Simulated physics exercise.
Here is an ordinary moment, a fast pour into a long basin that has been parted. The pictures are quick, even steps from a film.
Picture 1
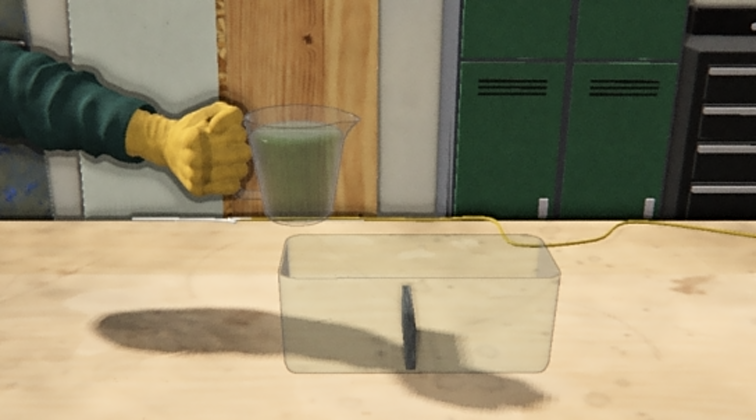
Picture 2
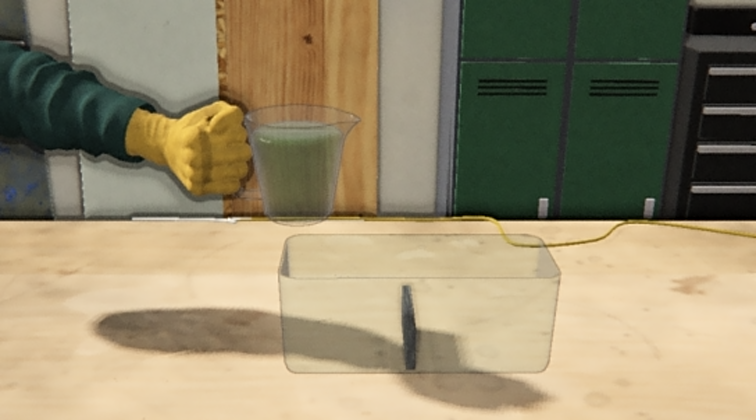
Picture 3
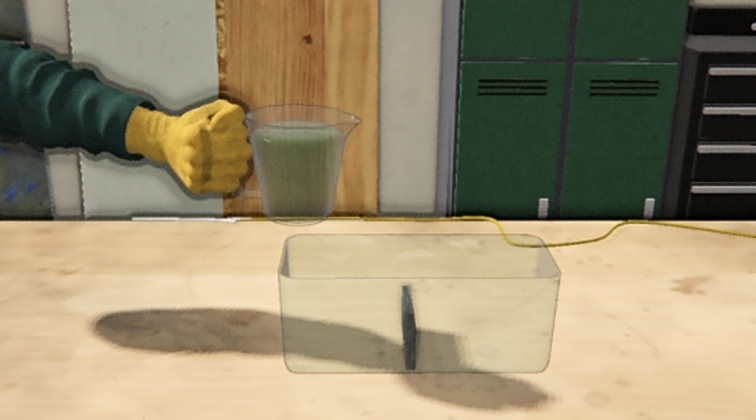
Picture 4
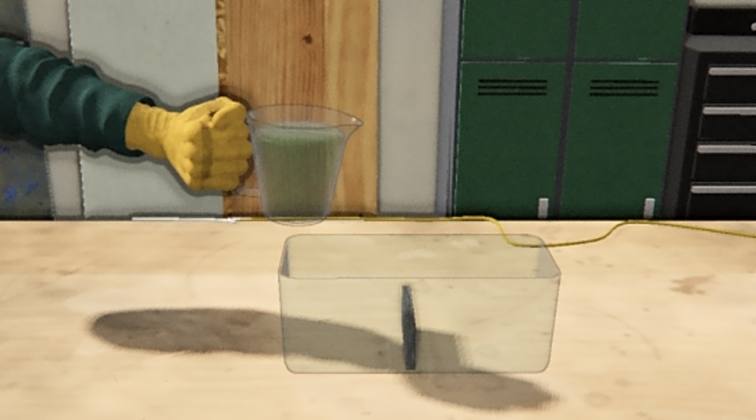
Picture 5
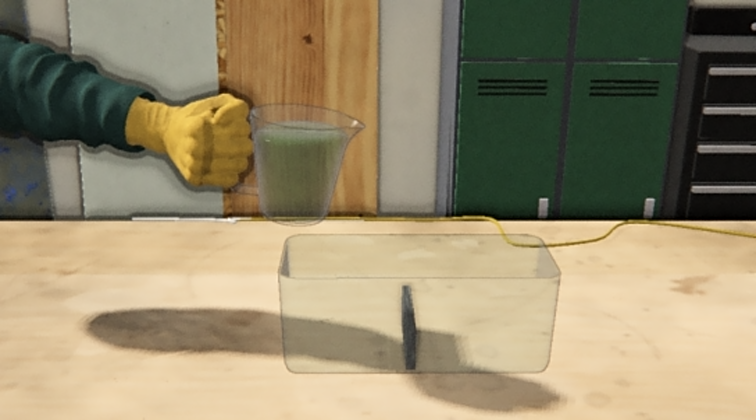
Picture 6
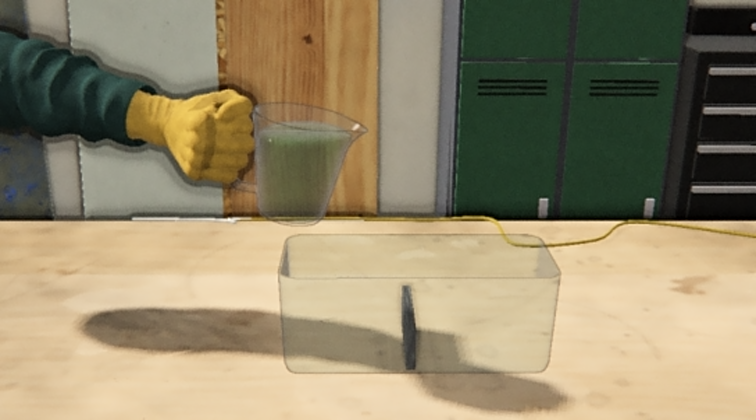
A yellow-gloved hand slowly tilts a clear beaker of green liquid slightly to the right.
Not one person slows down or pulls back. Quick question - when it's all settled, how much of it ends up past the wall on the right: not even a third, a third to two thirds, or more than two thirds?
The share right of the wall is going to reach a third without passing two thirds.
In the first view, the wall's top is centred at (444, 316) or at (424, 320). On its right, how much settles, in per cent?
You'd get roughly 5 per cent the first time and roughly 35 per cent the second.
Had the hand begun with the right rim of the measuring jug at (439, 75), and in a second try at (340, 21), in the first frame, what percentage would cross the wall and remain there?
Start one gives some 95 %, start two some 65 %.
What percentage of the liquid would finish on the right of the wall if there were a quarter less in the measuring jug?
Some 40 parts in a hundred, give or take.
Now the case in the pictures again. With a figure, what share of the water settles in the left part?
Close to 45 percent.
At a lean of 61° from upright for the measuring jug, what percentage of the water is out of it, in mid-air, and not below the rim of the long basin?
Around 15 %.
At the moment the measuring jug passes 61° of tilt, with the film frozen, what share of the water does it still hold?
75 per cent, roughly.
A moment on, the measuring jug is tipped part way and 77 per cent is still to pour, 1 is left of the wall and 6 right of it.
Next, the measuring jug is tipped on its side and 24 per cent is still to pour, 15 is left of the wall and 48 right of it.
Then the measuring jug is tipped right over and 1 per cent is still to pour, 43 is left of the wall and 55 right of it.
Later the measuring jug is tipped right over and 0 per cent is still to pour, 44 is left of the wall and 56 right of it.
In the end 44 per cent lies left of the wall, 56 right of it and 0 outside.
